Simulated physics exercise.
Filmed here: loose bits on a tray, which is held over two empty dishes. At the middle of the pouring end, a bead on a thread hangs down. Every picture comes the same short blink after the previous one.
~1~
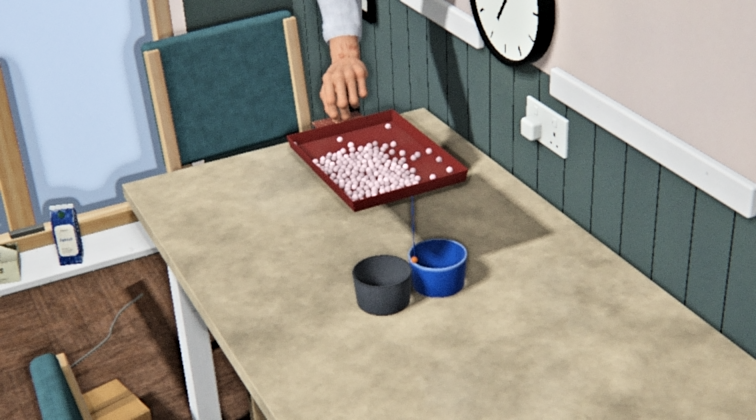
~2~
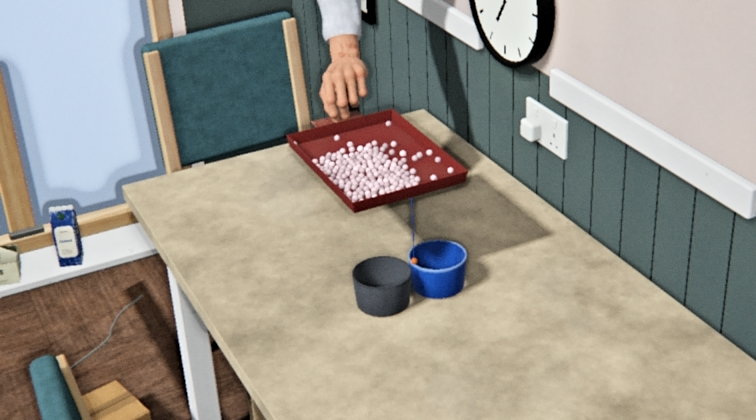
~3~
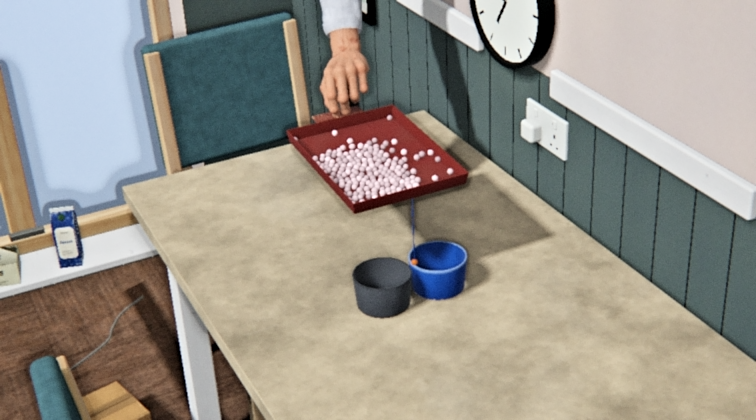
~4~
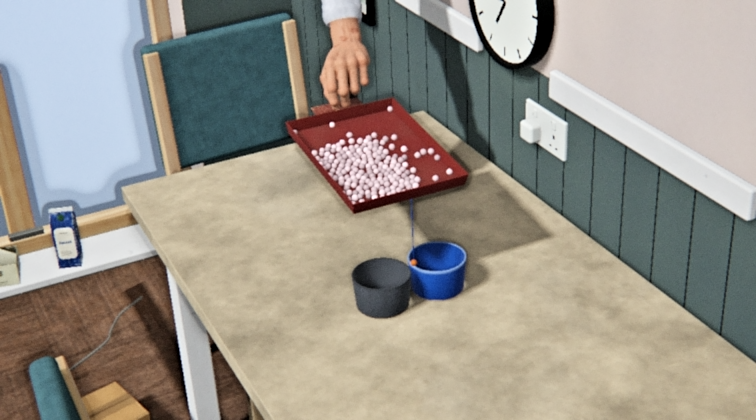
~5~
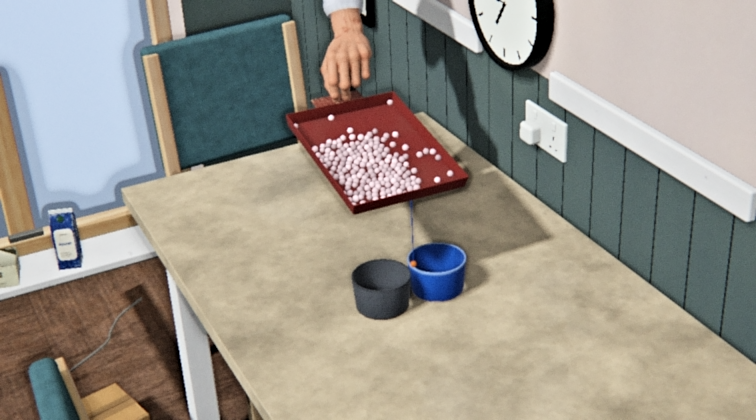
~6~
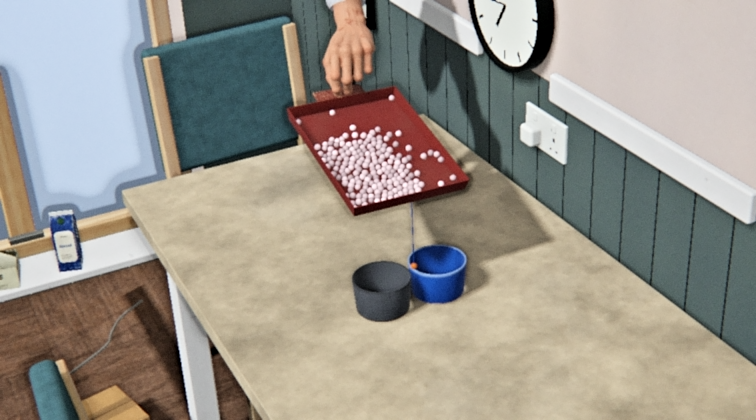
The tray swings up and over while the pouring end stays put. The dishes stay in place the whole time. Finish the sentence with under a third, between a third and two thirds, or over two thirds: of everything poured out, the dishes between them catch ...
Of everything poured out, the dishes between them catch under a third.
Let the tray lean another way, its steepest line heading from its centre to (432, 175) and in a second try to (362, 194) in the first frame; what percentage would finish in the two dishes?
First heading 30 %, second heading 20 %.
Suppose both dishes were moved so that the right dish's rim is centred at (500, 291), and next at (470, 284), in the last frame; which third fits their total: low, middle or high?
Try 1 - less than a third; try 2 - more than two thirds.
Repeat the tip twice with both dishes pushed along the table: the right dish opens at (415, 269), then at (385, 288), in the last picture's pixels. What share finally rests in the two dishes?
Trial 1 about 0 %, trial 2 about 0 %.
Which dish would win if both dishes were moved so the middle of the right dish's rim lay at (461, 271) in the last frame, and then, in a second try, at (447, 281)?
First try: The right-hand one. Second try: The right-hand one.
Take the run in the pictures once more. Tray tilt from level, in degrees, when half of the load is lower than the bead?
About 95 degrees.
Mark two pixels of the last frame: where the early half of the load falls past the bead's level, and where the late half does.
It passes near (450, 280) first and then near (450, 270).
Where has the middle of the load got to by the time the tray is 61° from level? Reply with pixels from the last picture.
Somewhere around pixel (406, 178) in the last picture.
Soon after the last picture, tray tipped steeply; nearly all on the tray; a stray few outside both; a stray few in the air.
A little later, tray tipped past a quarter turn; a small part on the tray; about two thirds outside both; about a quarter in the air.
Later still, tray tipped past a quarter turn; a stray few in the left dish; a stray few in the right dish; nearly all outside both.
By the end, tray tipped past a quarter turn; a stray few in the left dish; a stray few in the right dish; nearly all outside both.
